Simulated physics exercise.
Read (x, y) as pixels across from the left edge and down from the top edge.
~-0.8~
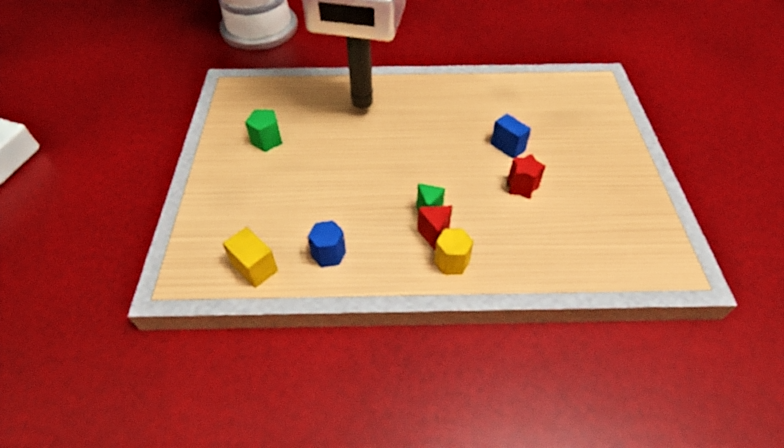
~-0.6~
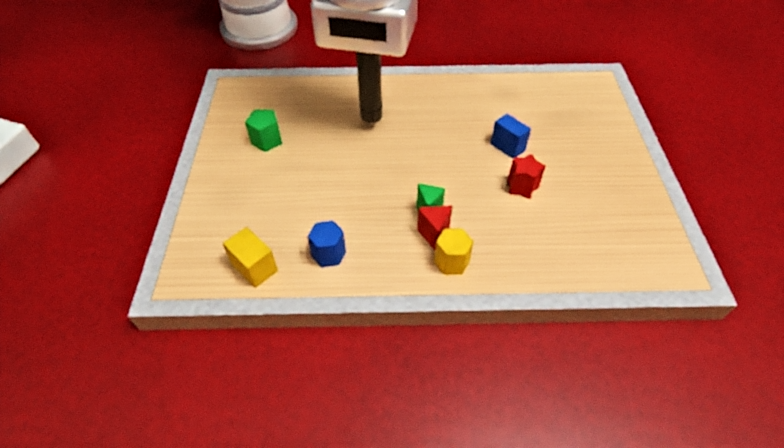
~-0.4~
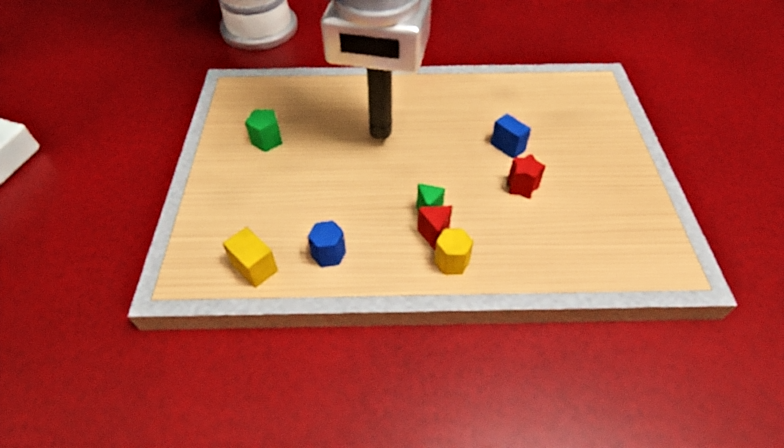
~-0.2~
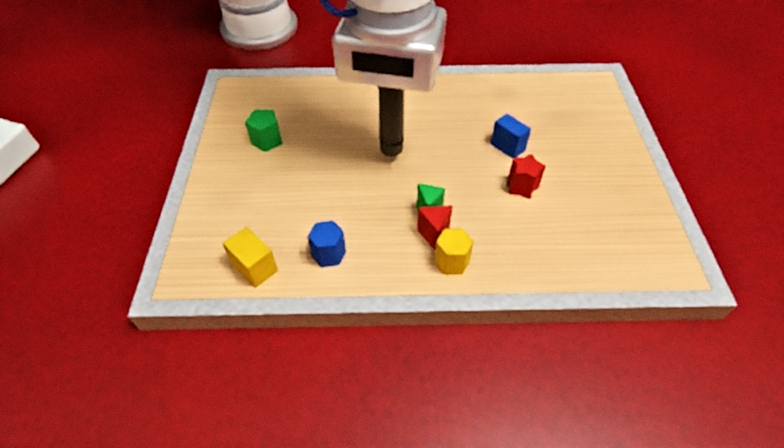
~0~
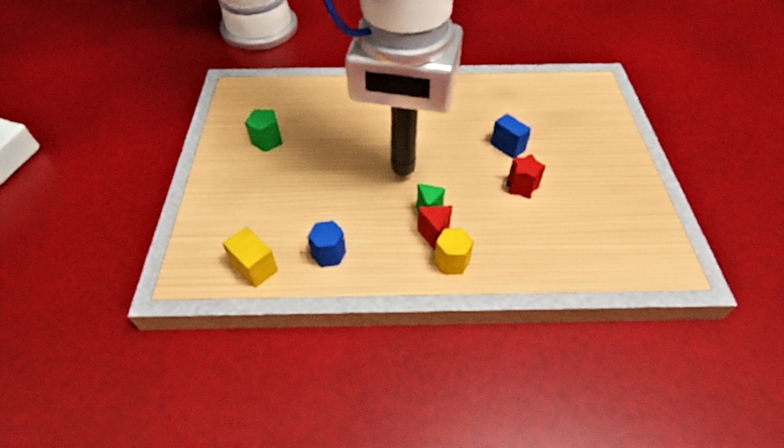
A robot arm's dark rod slid steadily down and slightly right across a wooden board, nearing a small green triangular block beside a red one and a yellow hexagon, while all the scattered blocks stayed still.
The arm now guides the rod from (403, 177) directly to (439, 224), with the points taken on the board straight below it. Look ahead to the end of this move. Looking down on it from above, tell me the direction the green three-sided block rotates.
Seen from overhead, it turns anticlockwise.
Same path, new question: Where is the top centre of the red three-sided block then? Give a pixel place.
Its top centre is at about (441, 230).
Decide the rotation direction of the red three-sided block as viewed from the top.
Looking down on the board, it turns clockwise.
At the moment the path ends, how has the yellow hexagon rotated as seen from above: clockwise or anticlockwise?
Rotation: Counter-clockwise.
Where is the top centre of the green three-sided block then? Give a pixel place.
Its top middle will sit at (455, 218).
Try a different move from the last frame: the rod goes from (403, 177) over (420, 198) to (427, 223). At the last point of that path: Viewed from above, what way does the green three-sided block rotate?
My answer: Anticlockwise.
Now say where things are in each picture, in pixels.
In the first picture, tip of the rod (362, 103), middles of tops, green three-sided block (430, 191), red three-sided block (437, 214), yellow hexagon (455, 241).
In the second picture, rod (371, 117), nothing pushed.
In the third picture, rod (381, 132), nothing pushed.
In the fourth picture, rod (392, 149), nothing pushed.
In the fifth picture, rod (403, 168), green three-sided block (430, 191), red three-sided block (437, 214), yellow hexagon (455, 241).
What follows on the original path. Halfway along, rod (423, 191); green three-sided block (432, 195), turned 15° anticlockwise; red three-sided block (438, 216).
At the end, rod (440, 215); green three-sided block (455, 218), turned 40° anticlockwise; red three-sided block (441, 230), turned 40° clockwise; yellow hexagon (457, 249), turned 25° anticlockwise.
